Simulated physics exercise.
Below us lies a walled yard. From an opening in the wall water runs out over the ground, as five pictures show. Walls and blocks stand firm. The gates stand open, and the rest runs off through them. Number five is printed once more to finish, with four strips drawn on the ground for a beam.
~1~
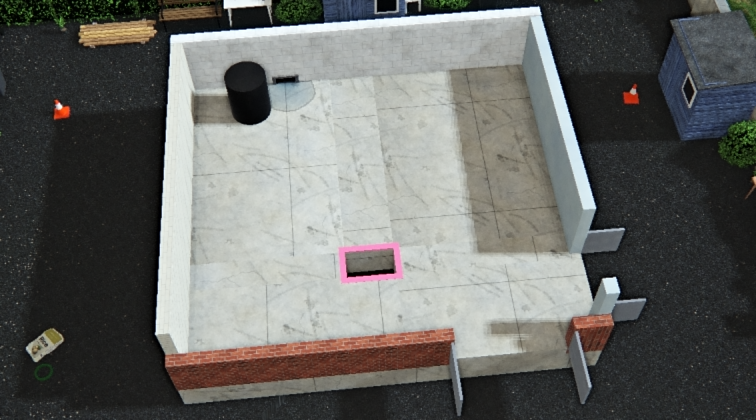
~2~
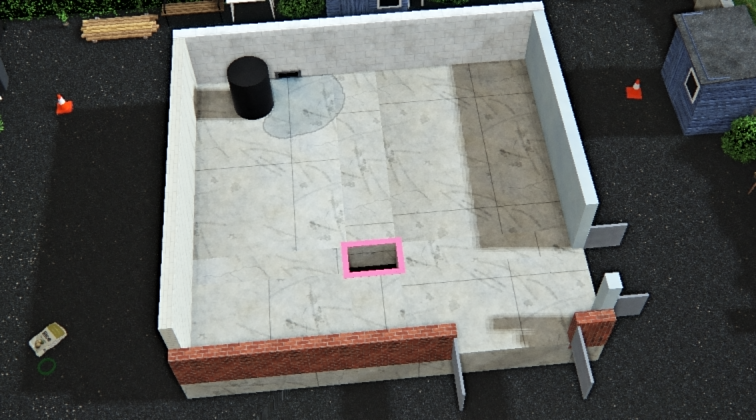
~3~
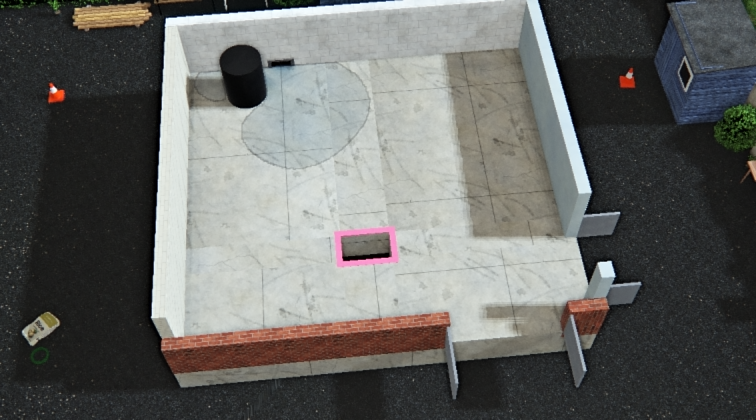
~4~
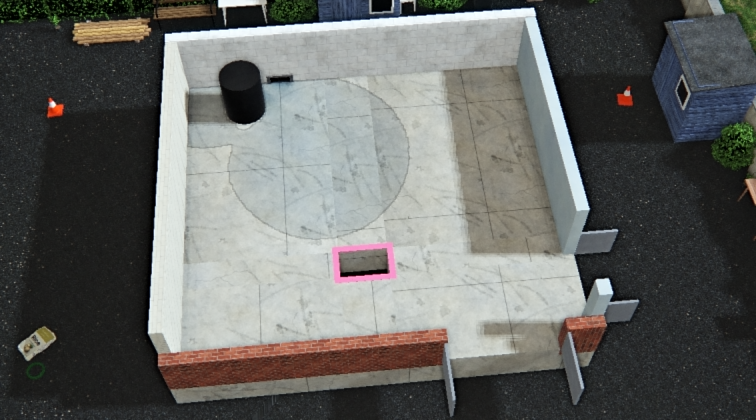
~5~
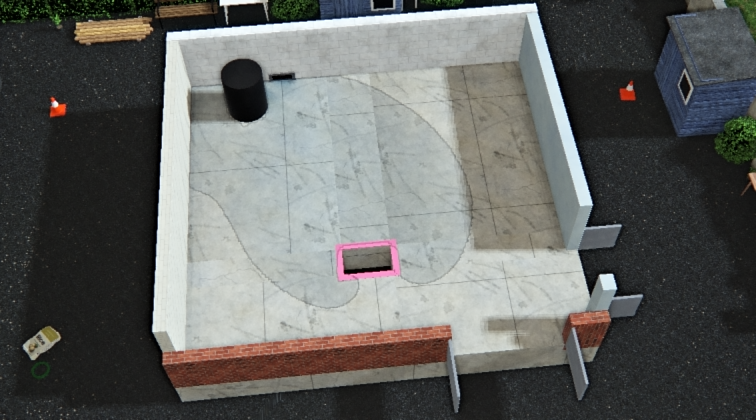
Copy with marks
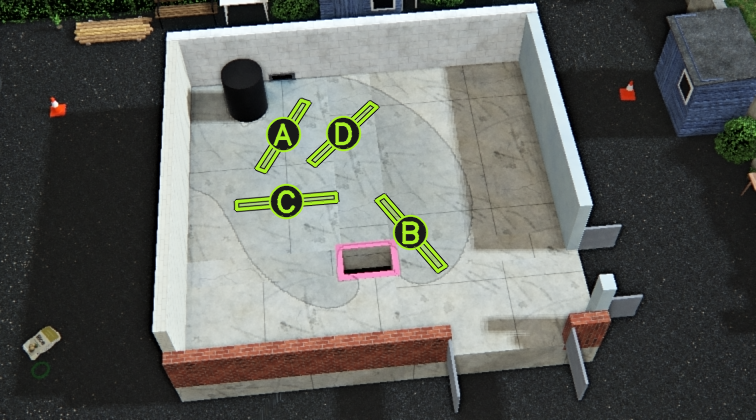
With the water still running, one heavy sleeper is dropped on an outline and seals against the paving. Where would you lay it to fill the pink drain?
Use position B.
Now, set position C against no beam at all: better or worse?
Position C is worse.
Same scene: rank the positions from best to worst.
The order is B, D, C, A.
On the marked copy, A from (261, 169) to (305, 101); B from (380, 198) to (441, 268); C from (236, 205) to (336, 197); D from (311, 162) to (373, 104).
If A is chosen, about 11 % of the stream runs into the pink drain, about 89 % out by the gates.
If B is chosen, about 35 % of the stream runs into the pink drain, about 63 % out by the gates.
If C is chosen, about 14 % of the stream runs into the pink drain, about 83 % out by the gates.
If D is chosen, about 20 % of the stream runs into the pink drain, about 79 % out by the gates.
